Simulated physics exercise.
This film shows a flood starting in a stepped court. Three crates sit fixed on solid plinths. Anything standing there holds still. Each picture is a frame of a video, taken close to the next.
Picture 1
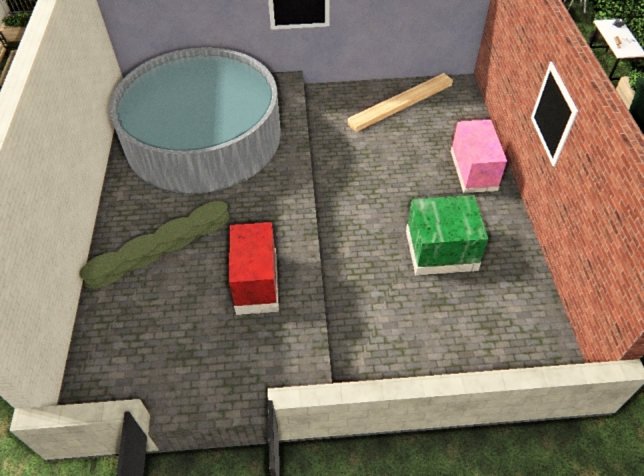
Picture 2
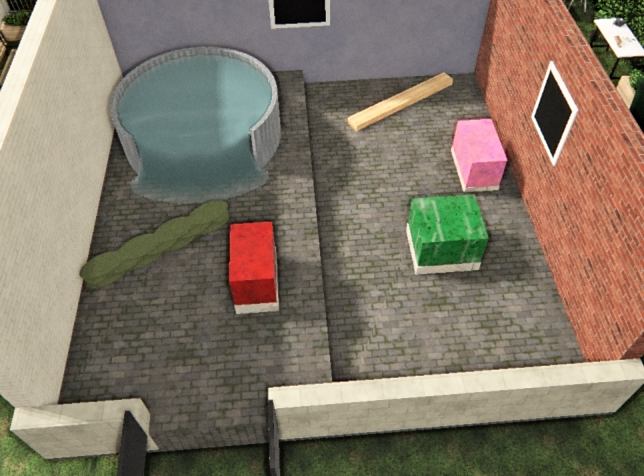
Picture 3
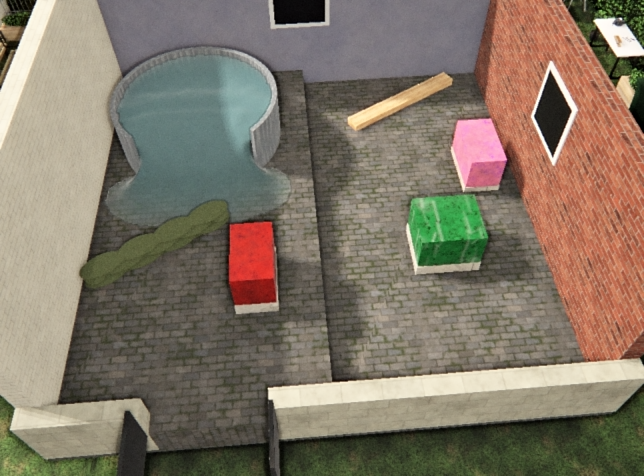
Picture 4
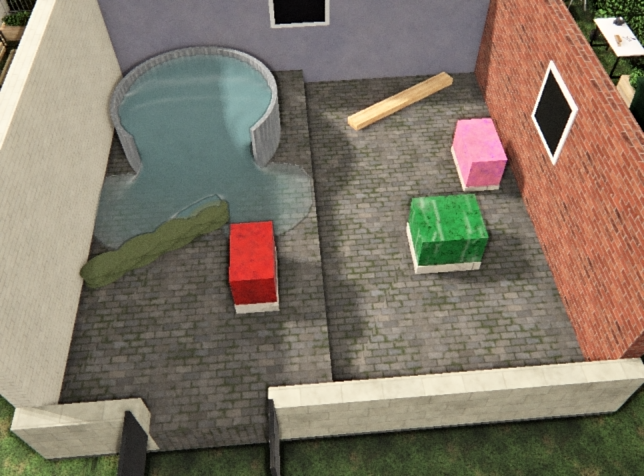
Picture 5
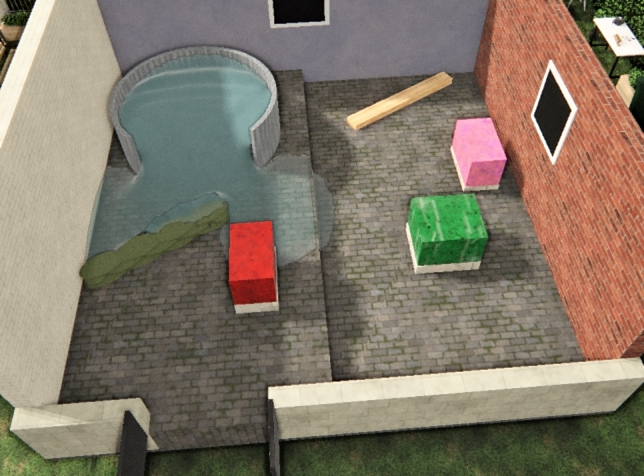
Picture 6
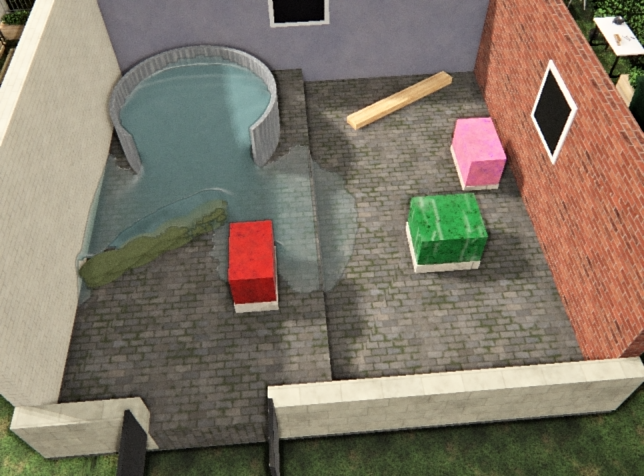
The clip opens on a round pool of still water in a walled, paved court with red, green and pink blocks. The pool's front gives way and water pours through the gap, spreading across the paving to the long green hedge, then around the red block and rightward past the step.
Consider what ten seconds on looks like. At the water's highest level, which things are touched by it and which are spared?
The green crate is not missed by the water this time; the pink crate is not missed by the water this time; the red crate is not missed by the water this time.
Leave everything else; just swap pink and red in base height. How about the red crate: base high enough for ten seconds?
In that case the red gets splashed.
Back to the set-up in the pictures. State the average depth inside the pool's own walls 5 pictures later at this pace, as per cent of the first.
My reading is 56 %.
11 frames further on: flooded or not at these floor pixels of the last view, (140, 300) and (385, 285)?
The first place is inundated and the second is inundated.
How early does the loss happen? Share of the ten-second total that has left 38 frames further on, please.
About 85 per cent.
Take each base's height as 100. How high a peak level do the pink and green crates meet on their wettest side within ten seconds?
Roughly 220 percent, then 160 percent.
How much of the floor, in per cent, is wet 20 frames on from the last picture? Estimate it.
My estimate is near 65 per cent.
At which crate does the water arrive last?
Coming in last, the pink one.
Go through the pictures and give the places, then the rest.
The first frame shows still water in the pool at (195, 100).
In the second frame, the front is at (135, 182), out from the gap at (197, 178).
In the third frame, the front is at (112, 204), out from the gap at (197, 179).
In the fourth frame, the front is at (308, 193), out from the gap at (198, 181).
In the fifth frame, the front is at (316, 240), out from the gap at (198, 181).
In the sixth frame, water pours out at (197, 180) and has run to (332, 281).
A moment on, water covers 40 % of the floor; the green crate water round its plinth, the pink crate not reached, the red crate water round its plinth.
Next, water covers 55 % of the floor; the green crate water round its plinth, the pink crate not reached, the red crate water round its plinth.
Then, water covers 65 % of the floor; the green crate water round its plinth, the pink crate water round its plinth, the red crate water round its plinth.
Later, water covers 95 % of the floor; the green crate water round its plinth, the pink crate water round its plinth, the red crate water round its plinth.
In the end, water covers 95 % of the floor; the green crate was topped, the pink crate was topped, the red crate was topped.
